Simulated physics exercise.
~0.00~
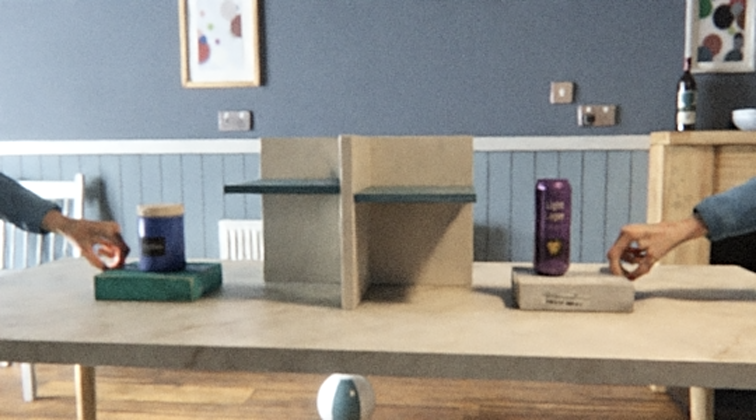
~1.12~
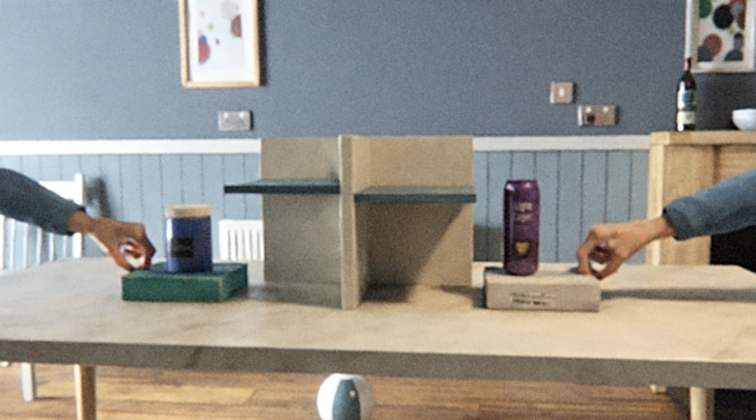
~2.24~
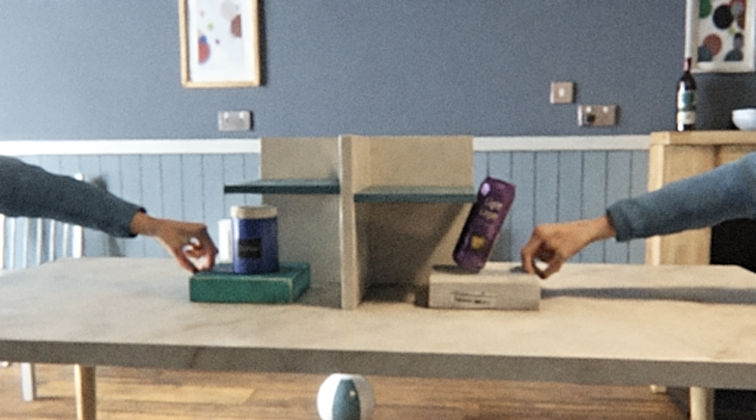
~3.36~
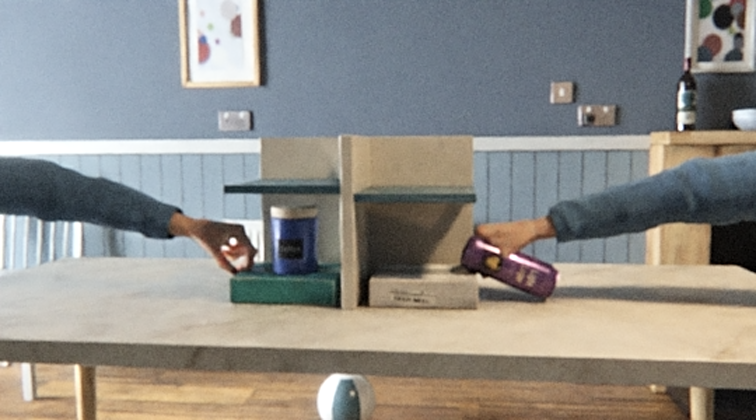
Two hands reach in from either side of a pale table, seen from the front at about table height, in a room with a dark blue wall. The left hand pushes a turquoise box carrying an upright blue jar, while the right pushes a white box with a tall purple can on top, both toward a central stand with low shelves. The jar rides rightward and passes beneath the left shelf, still upright. The can meets the edge of the right shelf and tilts back as its box slides under. It ends up lying on its side by the right hand, off its box.
